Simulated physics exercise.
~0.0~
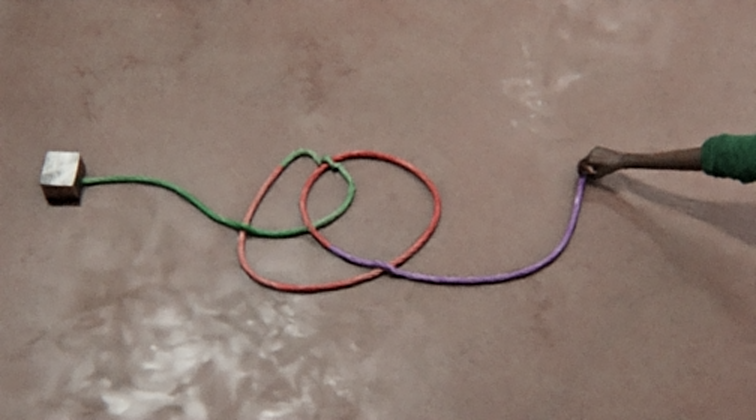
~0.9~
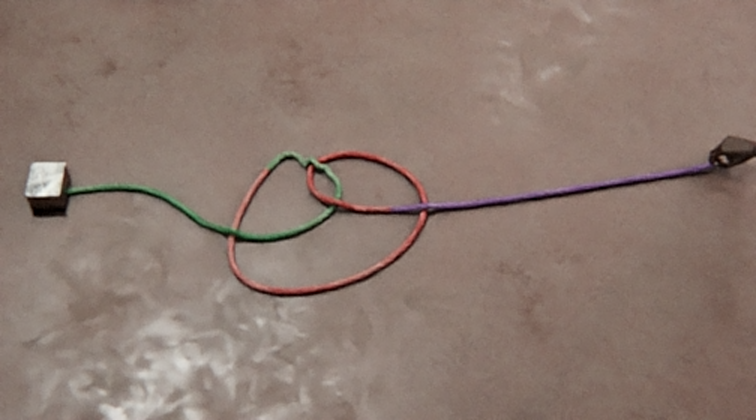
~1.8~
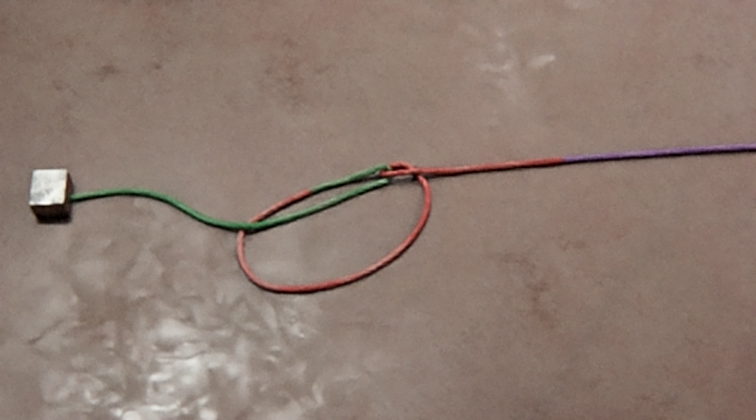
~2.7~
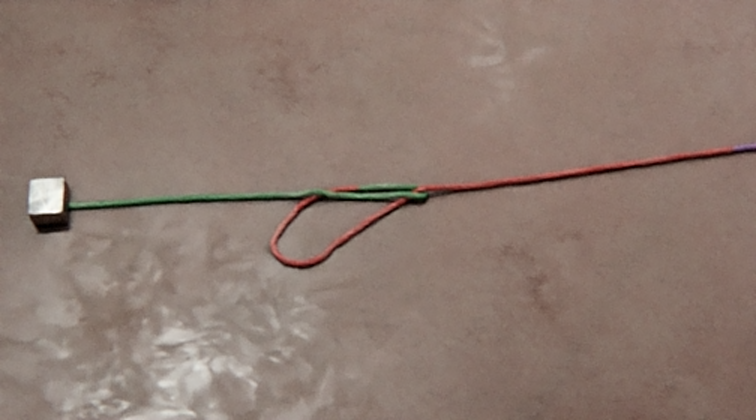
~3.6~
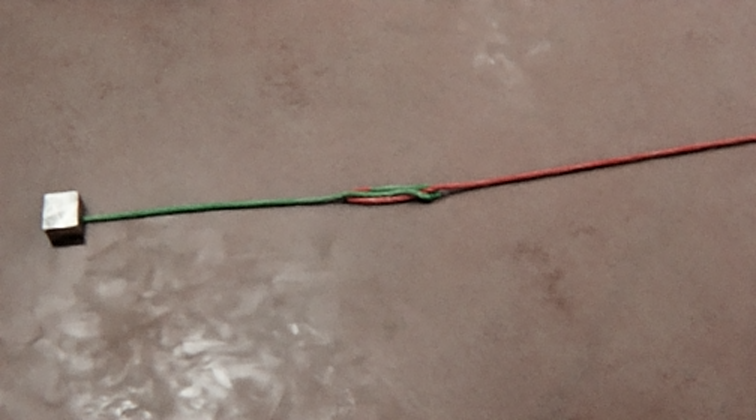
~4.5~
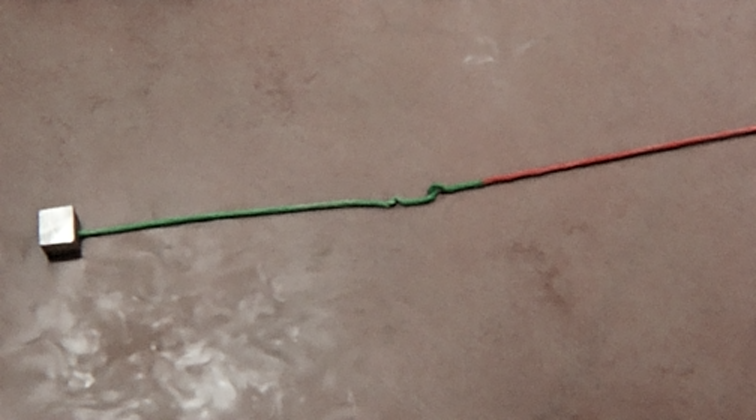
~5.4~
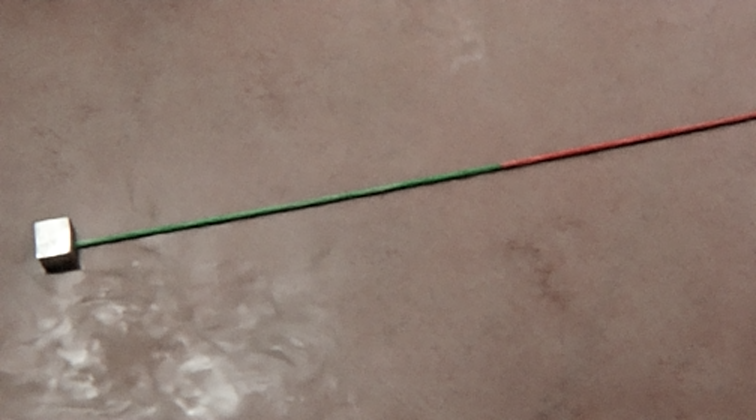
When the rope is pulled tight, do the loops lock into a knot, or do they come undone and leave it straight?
The loops come undone, and the rope pulls out straight with no knot left in it.
